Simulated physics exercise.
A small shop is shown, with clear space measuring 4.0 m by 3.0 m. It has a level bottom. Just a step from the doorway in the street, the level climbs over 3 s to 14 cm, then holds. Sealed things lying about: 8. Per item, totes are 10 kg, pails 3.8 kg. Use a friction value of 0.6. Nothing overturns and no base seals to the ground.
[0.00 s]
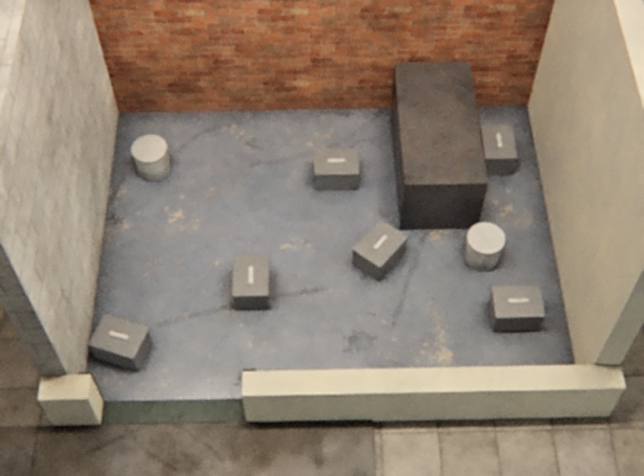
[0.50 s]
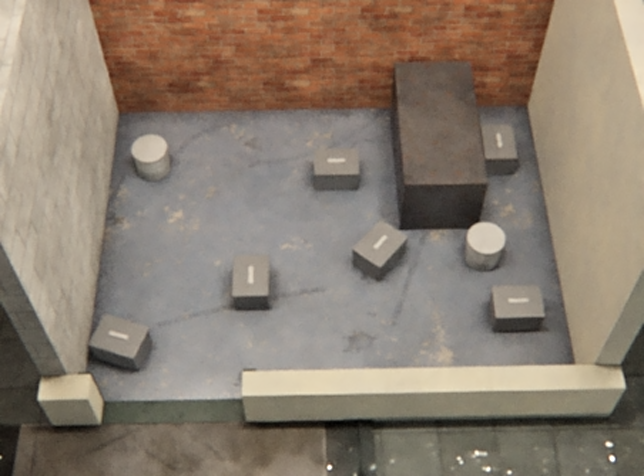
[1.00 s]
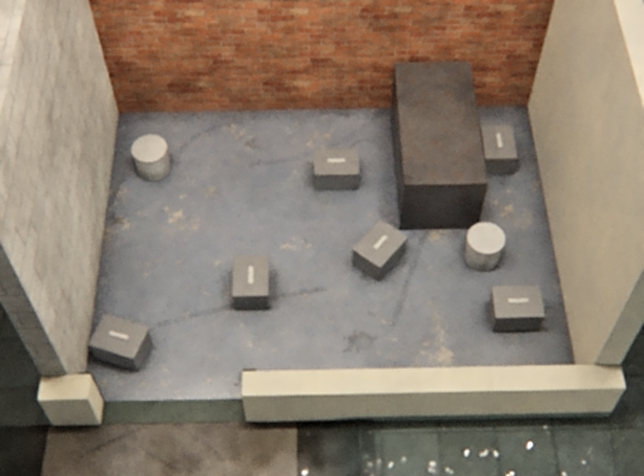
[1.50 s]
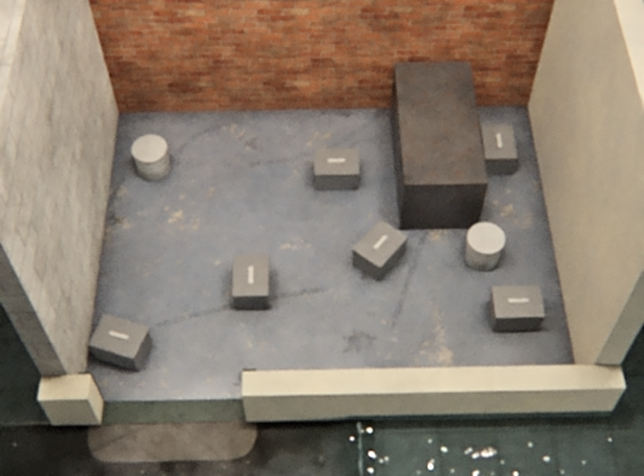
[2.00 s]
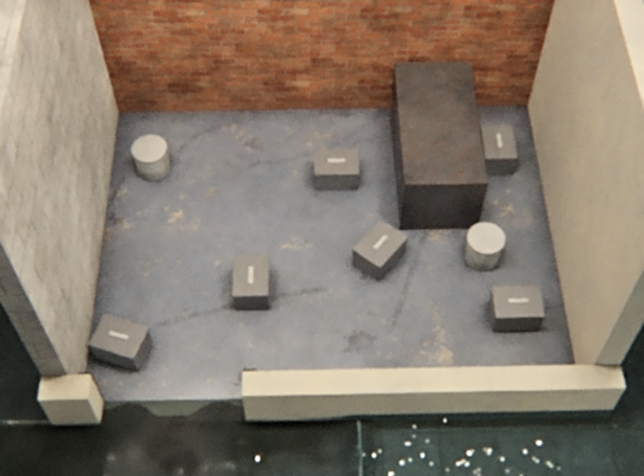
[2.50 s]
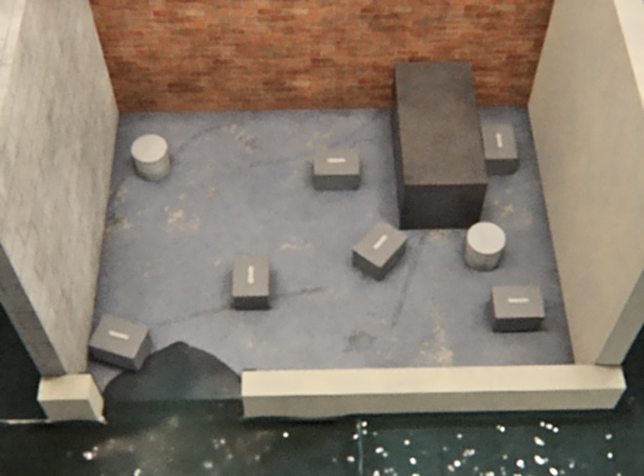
At first, grey totes, two pale cylinders and a large dark block sit on the dry floor of a small walled shop. Dark water then spreads across the street outside, covering the paving, and finally a patch enters through the doorway at lower left. Nothing inside shifts.
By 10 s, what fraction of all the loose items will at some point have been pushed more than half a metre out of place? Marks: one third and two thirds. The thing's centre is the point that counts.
It looks set to land in the bottom band, below a third.
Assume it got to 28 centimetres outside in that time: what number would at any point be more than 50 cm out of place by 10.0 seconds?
The count would be 7.
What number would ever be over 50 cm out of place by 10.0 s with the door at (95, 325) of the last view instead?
Then the count would be 2.
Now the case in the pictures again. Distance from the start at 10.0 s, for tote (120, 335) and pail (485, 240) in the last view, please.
200 cm, 0 cm.
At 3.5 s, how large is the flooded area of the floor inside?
2.0 m2.
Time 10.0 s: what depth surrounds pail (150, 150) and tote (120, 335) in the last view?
I'd estimate 12 cm for the first and 11 cm for the second.
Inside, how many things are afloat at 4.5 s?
0.
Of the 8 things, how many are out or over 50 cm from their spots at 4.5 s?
0 of them.
After 3.5 s 0 of 8 are over 50 cm from their spots; 0 afloat.
After 4.5 s 0 of 8 are over 50 cm from their spots; 0 afloat.
After 7.0 s 1 of 8 are over 50 cm from their spots; 1 afloat.
After 10.0 s 2 of 8 are over 50 cm from their spots, and 2 have been at some point; 3 afloat.
